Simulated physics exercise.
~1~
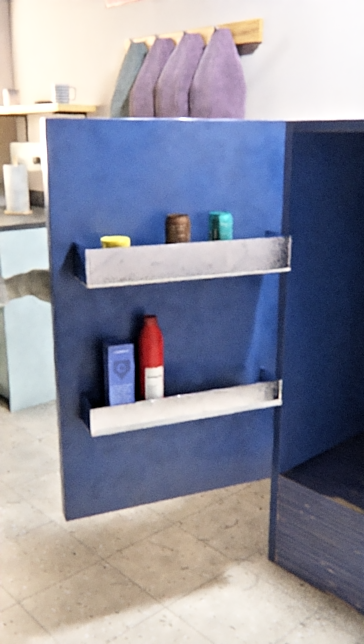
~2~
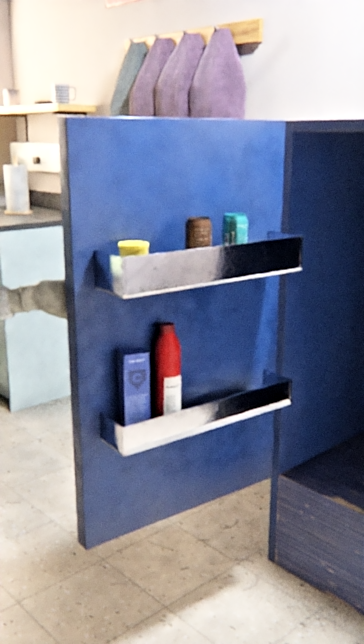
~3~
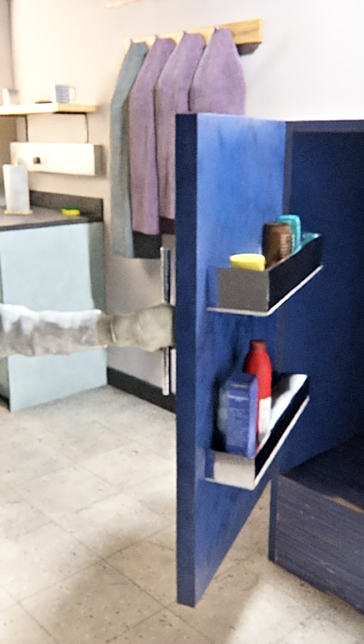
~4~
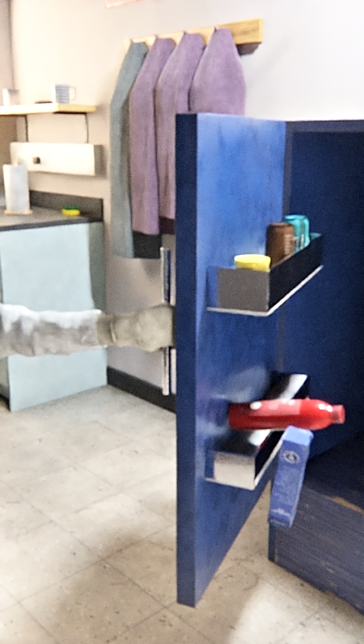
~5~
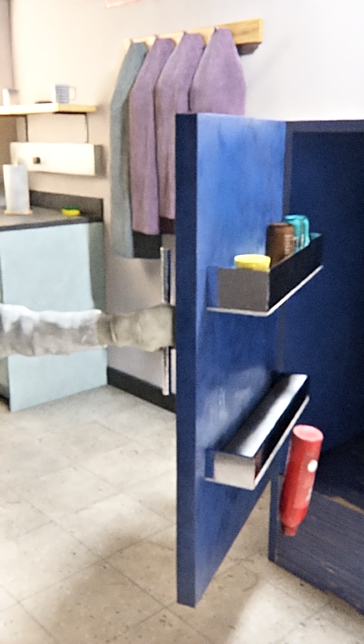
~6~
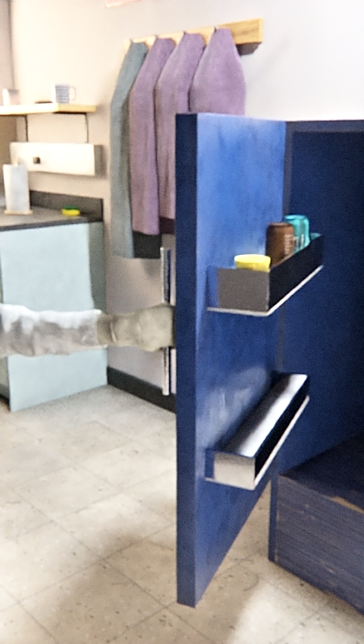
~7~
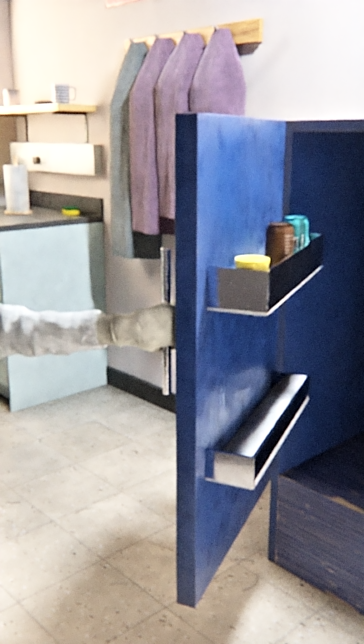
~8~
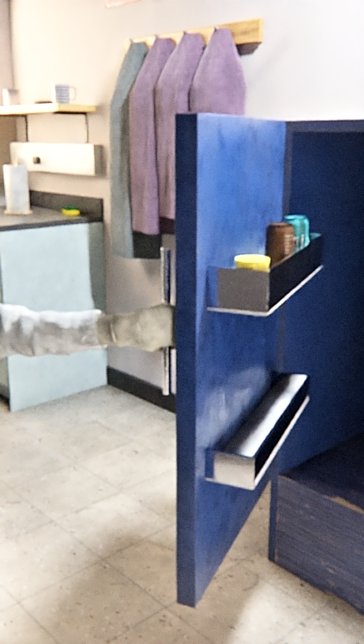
Blue locker door swinging partway shut and stopping, red bottle and blue carton toppling off lower rack, upper containers staying upright.
